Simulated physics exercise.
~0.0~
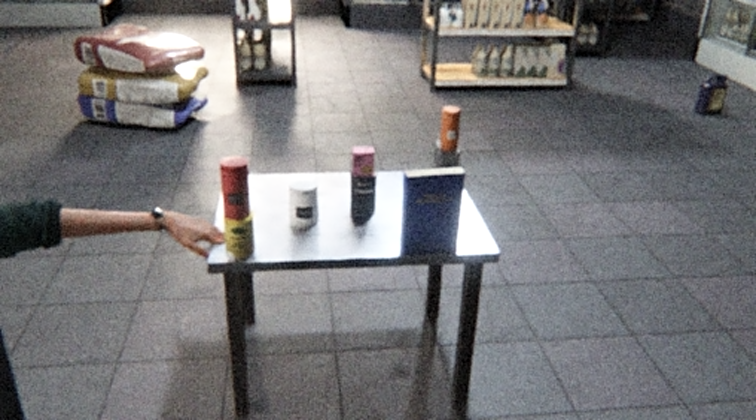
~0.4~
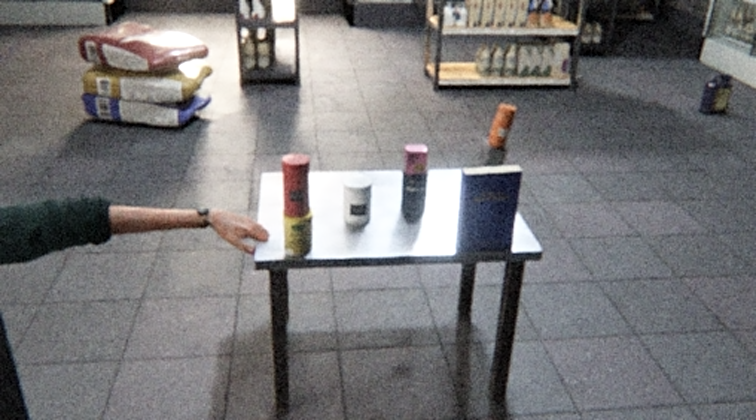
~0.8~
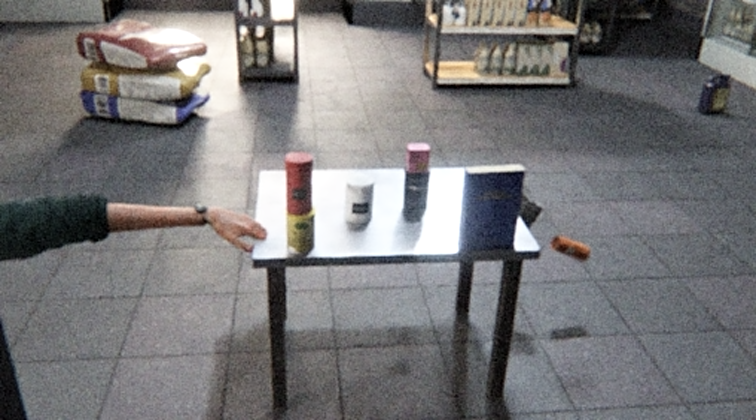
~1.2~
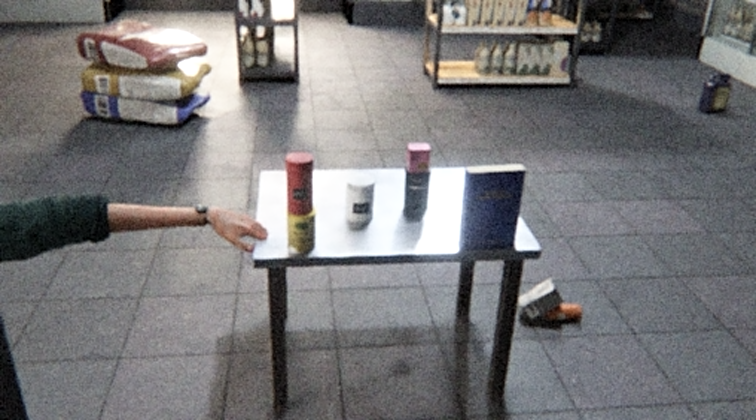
At first, a hand rests at the left edge of a small table holding a red jar stacked on a yellow tin, a white jar, a pink carton on a black tin, a blue book, and an orange shaker atop a grey packet at the back right corner. The table is shoved to the right, and the shaker and packet lean over. They then drop off the right side, the shaker landing on its side. The other things ride along with the table and stay upright. Finally, the table is still, with the shaker and packet lying tipped together on the floor.
